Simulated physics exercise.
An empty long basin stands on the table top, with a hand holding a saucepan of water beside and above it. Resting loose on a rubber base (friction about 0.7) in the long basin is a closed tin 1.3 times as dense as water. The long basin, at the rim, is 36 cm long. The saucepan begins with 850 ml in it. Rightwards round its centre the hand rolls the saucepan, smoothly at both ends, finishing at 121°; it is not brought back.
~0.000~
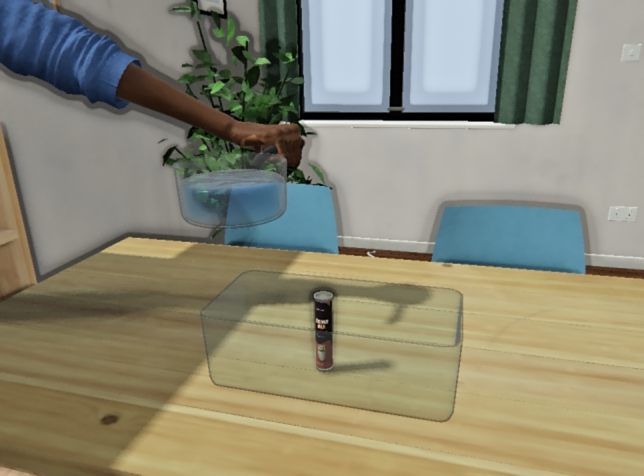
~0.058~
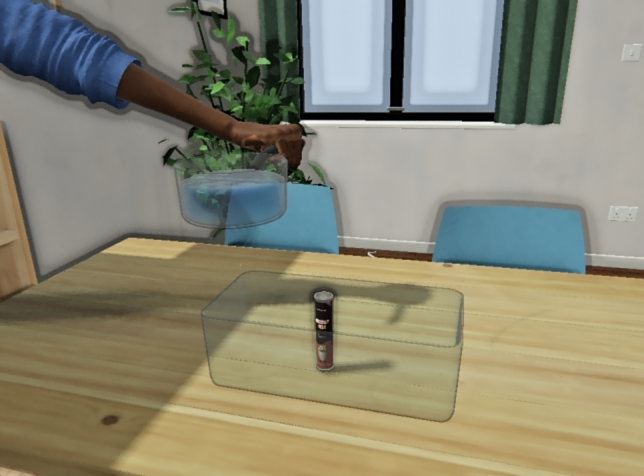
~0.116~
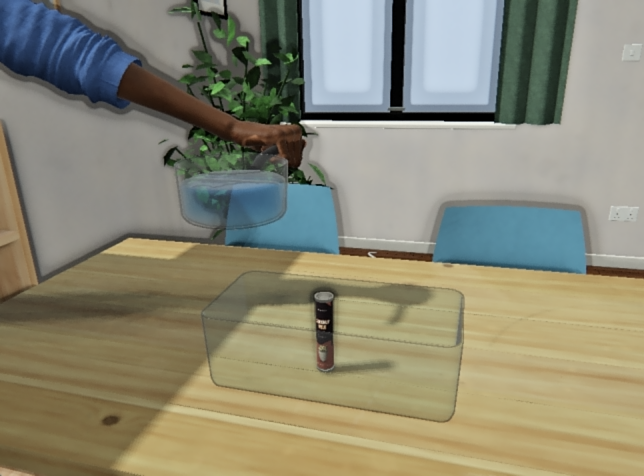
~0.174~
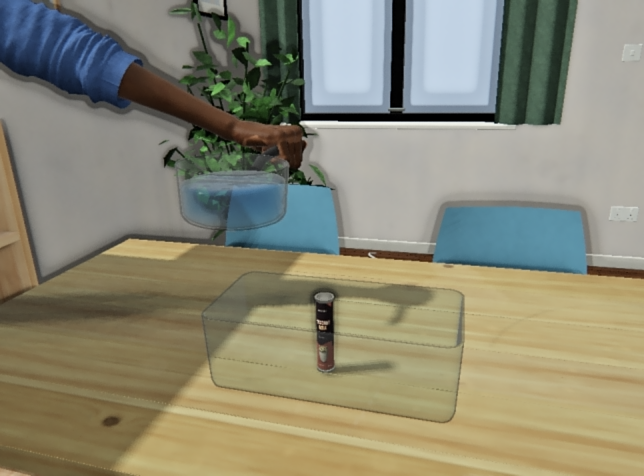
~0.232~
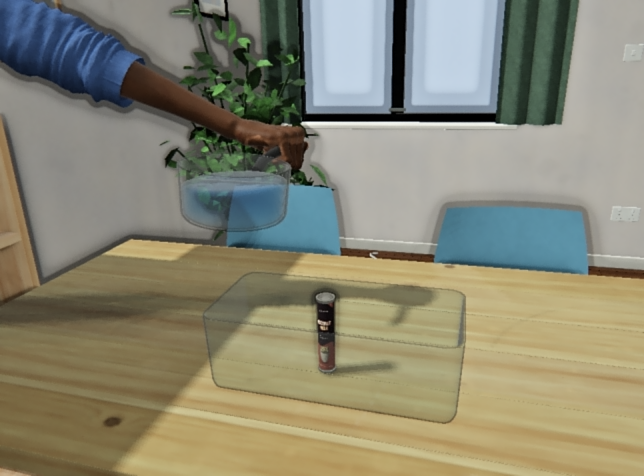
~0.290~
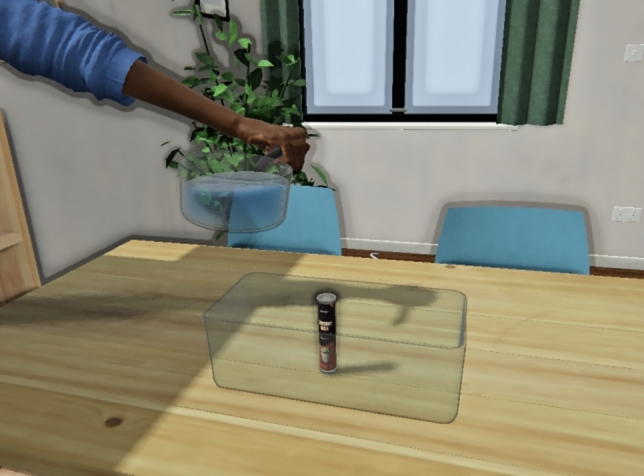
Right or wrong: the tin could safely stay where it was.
Right, it remains upright.
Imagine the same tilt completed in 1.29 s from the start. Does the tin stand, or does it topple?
Result: Tin upright.
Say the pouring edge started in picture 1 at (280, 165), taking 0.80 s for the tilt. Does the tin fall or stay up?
After that, the tin overturns.
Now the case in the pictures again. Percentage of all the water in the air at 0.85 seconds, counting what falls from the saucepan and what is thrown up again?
Some 30 per cent, I reckon.
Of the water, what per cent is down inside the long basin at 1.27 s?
Some 84 percent.
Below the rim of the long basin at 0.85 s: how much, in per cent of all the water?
About 10 per cent.
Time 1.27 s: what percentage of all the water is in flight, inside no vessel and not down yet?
9 per cent, roughly.
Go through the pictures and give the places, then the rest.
It leans 0°; its right rim is at (282, 165); the water meets the walls at (188, 177) and (283, 181); the long basin's rim runs from (223, 292) to (462, 318); the tin's top is at (323, 299), in the first frame.
It leans 0°; its right rim is at (283, 166); the water meets the walls at (188, 177) and (283, 182), in the second frame.
It leans 1°; its right rim is at (284, 167); the water meets the walls at (189, 178) and (283, 182), in the third frame.
It leans 3°; its right rim is at (285, 170); the water meets the walls at (189, 178) and (284, 183), in the fourth frame.
It leans 6°; its right rim is at (287, 172); the water meets the walls at (191, 179) and (285, 184), in the fifth frame.
It leans 9°; its right rim is at (288, 176); the water meets the walls at (192, 179) and (287, 184), in the sixth frame.
After 0.85 s the tilt is 63° and 60 per cent is still to pour; the tin stands where it began.
After 1.27 s the tilt is 105° and 7 per cent is still to pour; the tin stands where it began.
After 1.70 s the tilt is 121° and 0 per cent is still to pour; the tin stands where it began.
After 2.17 s the tilt is 121° and 0 per cent is still to pour; the tin stands where it began.
In the end the tin stands where it began.
